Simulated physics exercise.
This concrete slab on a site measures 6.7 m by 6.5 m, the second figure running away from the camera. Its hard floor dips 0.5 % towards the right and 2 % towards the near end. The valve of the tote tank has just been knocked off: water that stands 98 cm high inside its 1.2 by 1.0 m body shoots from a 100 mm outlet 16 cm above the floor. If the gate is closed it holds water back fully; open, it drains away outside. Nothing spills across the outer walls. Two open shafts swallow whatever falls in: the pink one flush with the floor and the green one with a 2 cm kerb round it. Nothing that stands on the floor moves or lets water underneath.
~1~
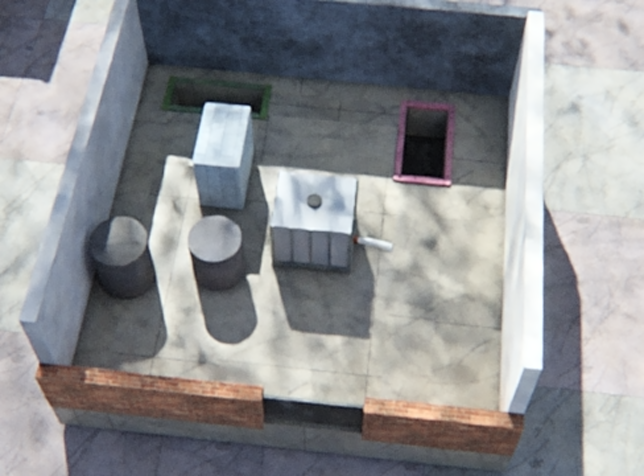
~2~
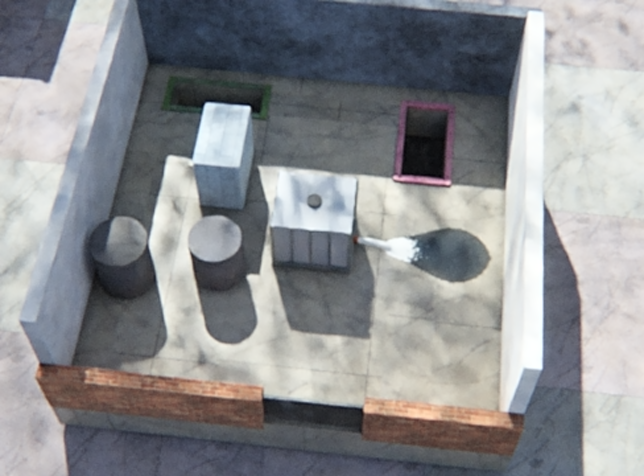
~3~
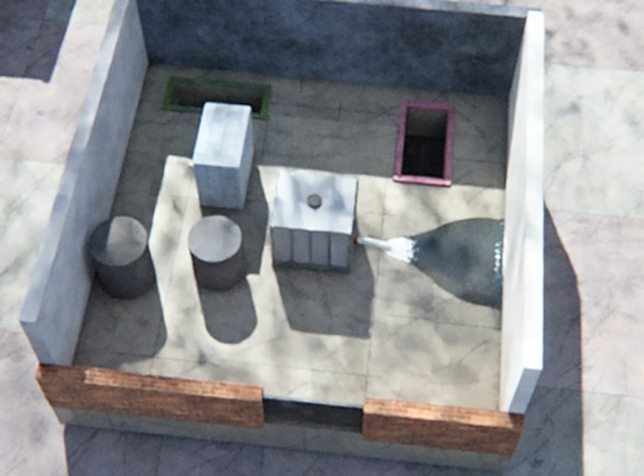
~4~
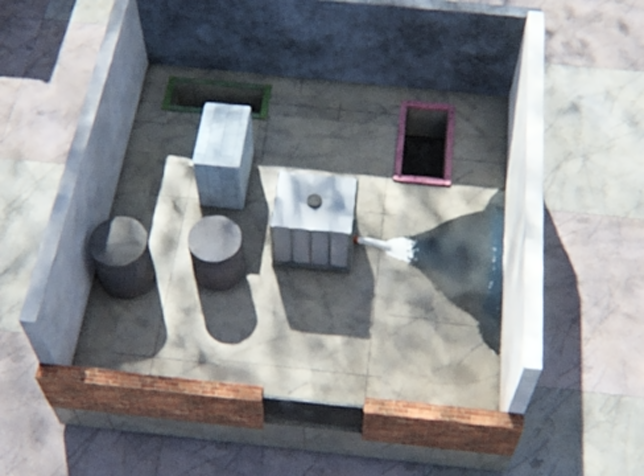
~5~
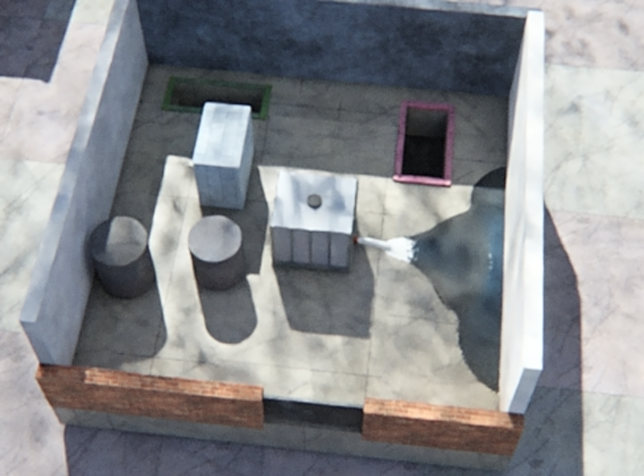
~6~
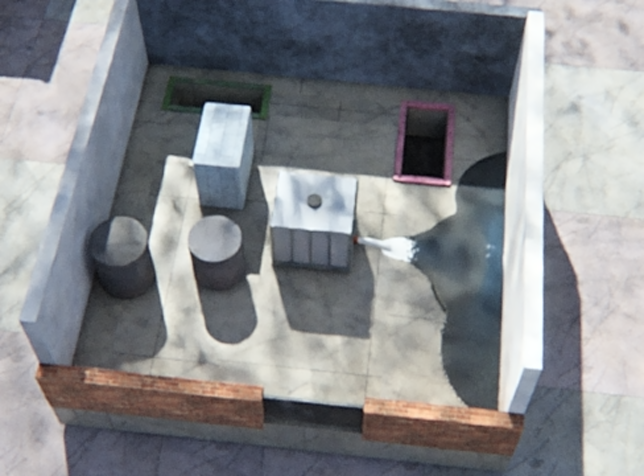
Water shot rightward from the side of a boxy tank on a walled concrete floor, hit the right wall, and spread along it both ways in a widening dark sheet, mostly toward the near end.
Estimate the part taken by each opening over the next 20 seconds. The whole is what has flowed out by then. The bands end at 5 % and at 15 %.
Shares: The gateway takes not even 5 %; the pink pit takes from 5 to 15 %; the green pit takes less than 5 %.
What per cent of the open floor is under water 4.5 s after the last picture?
About 25 per cent.
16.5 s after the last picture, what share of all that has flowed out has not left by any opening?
Roughly 88 in a hundred.
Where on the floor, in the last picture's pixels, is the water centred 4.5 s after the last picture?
At about (453, 304).
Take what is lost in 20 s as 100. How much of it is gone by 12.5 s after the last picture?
About 75 per cent.
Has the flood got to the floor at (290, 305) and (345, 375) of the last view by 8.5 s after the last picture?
In turn: Not reached, under water.
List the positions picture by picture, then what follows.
In the first picture, the jet has just started at (369, 242); the ground is still dry.
In the second picture, from the spout at (369, 242) the water has spread over 1.0 m2; its tip is at (484, 266), and it is 1.4 cm deep on average.
In the third picture, the jet leaves at (369, 242); the sheet reaches (501, 307), 2.7 m away, and wets 2.0 m2.
In the fourth picture, from the spout at (369, 242) the water has spread over 2.5 m2; its tip is at (499, 354), and it is 1.4 cm deep on average.
In the fifth picture, from the spout at (369, 242) the water has spread over 3.3 m2; its tip is at (498, 389), and it is 1.4 cm deep on average.
In the sixth picture, from the spout at (369, 242) the water has spread over 4.5 m2; its tip is at a hidden place, and it is 1.3 cm deep on average.
Then, 1.5 s after the last picture water covers 15 % of the floor and is deepest (7 cm) near (495, 258); gone so far, the gateway 0 %, the pink pit 0 %, the green pit 0 %.
Then, 4.5 s after the last picture water covers 25 % of the floor and is deepest (7 cm) near (495, 258); gone so far, the gateway 0 %, the pink pit 2 %, the green pit 0 %.
Then, 8.5 s after the last picture water covers 30 % of the floor and is deepest (7 cm) near (489, 432); gone so far, the gateway 0 %, the pink pit 5 %, the green pit 0 %.
Then, 12.5 s after the last picture water covers 40 % of the floor and is deepest (7 cm) near (489, 432); gone so far, the gateway 0 %, the pink pit 9 %, the green pit 0 %.
Then, 16.5 s after the last picture water covers 45 % of the floor and is deepest (7 cm) near (489, 432); gone so far, the gateway 0 %, the pink pit 11 %, the green pit 0 %.
